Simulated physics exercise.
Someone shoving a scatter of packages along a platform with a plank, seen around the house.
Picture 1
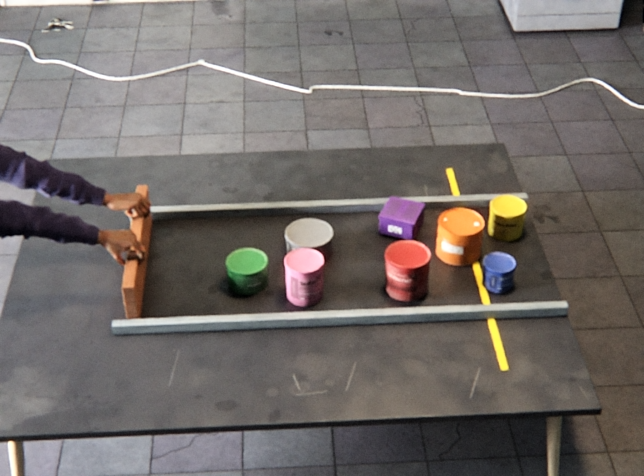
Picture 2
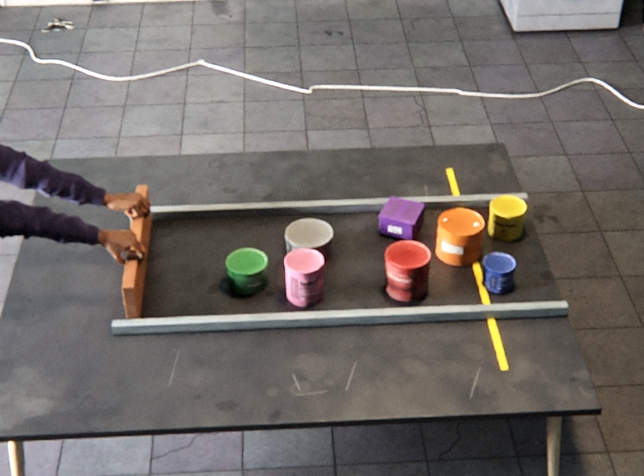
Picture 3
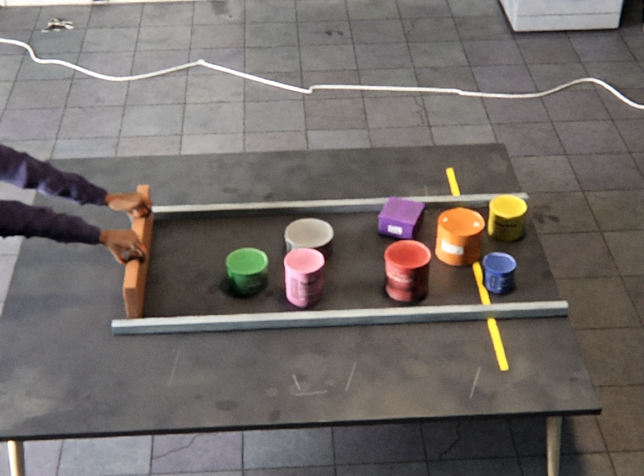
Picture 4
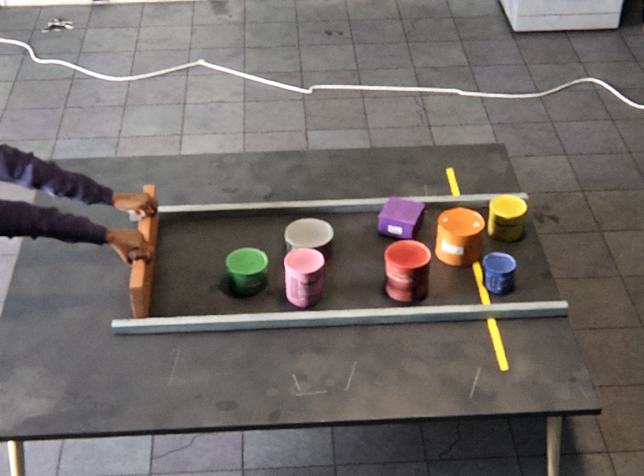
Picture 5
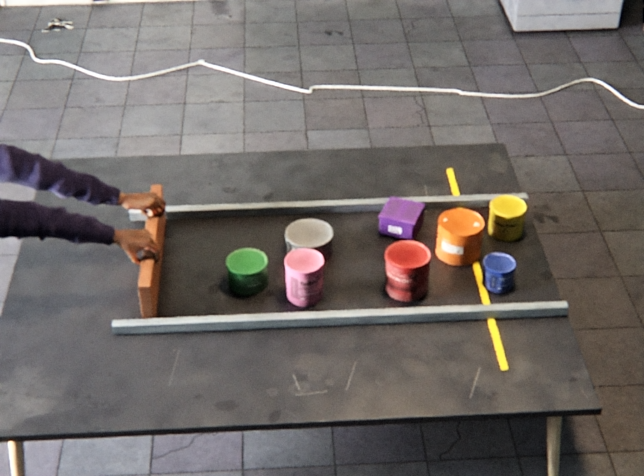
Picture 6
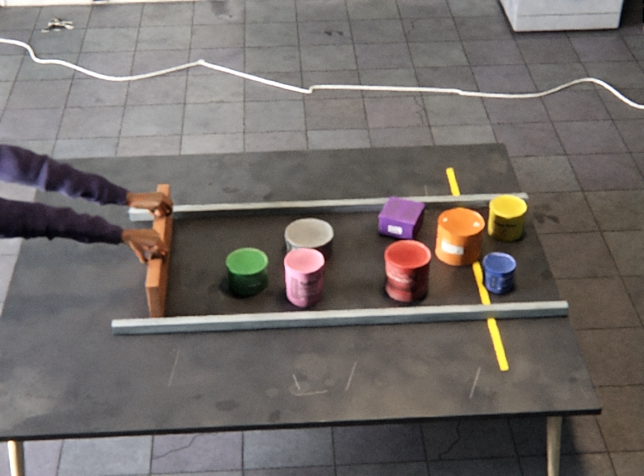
Two hands slide a wooden plank slightly right along a table toward several colourful containers.
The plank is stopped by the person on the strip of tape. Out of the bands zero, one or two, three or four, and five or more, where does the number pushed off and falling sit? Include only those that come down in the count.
I reckon the ones pushed off reach one but not past two.
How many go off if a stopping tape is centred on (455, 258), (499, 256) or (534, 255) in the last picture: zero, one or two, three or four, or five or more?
Well, it comes out as not one, 3 or 4 and more than four, in that order.
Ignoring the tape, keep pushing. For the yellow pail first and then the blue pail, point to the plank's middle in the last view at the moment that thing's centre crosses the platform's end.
Points: About (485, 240) and about (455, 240).
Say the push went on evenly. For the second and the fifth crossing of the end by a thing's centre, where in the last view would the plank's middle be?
I'd put it close to (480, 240) and later close to (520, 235).
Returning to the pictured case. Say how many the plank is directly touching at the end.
That number would be 4.
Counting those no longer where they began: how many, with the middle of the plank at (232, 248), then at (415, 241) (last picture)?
At the first point the count is 1, at the second it's 7.
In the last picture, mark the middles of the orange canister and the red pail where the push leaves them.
First: About (538, 241); second: About (538, 267).
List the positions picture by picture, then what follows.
In the first frame, yellow pail (507, 218); blue pail (498, 273); orange canister (460, 237); plank (138, 252); tape (474, 257).
In the second frame, blue pail (498, 273); grey pail (310, 242).
In the third frame, orange canister (460, 237); red pail (407, 271).
In the fourth frame, yellow pail (507, 219); plank (146, 251).
In the fifth frame, blue pail (498, 273); purple tote (402, 219).
In the sixth frame, yellow pail (507, 219); blue pail (498, 273); orange canister (460, 237); plank (161, 251); tape (474, 257).
Soon after, none off yet; yellow pail at rest near (507, 219); blue pail at rest near (498, 273); orange canister at rest near (460, 237).
In the end, the number that fall off is one or two; gone, blue pail.
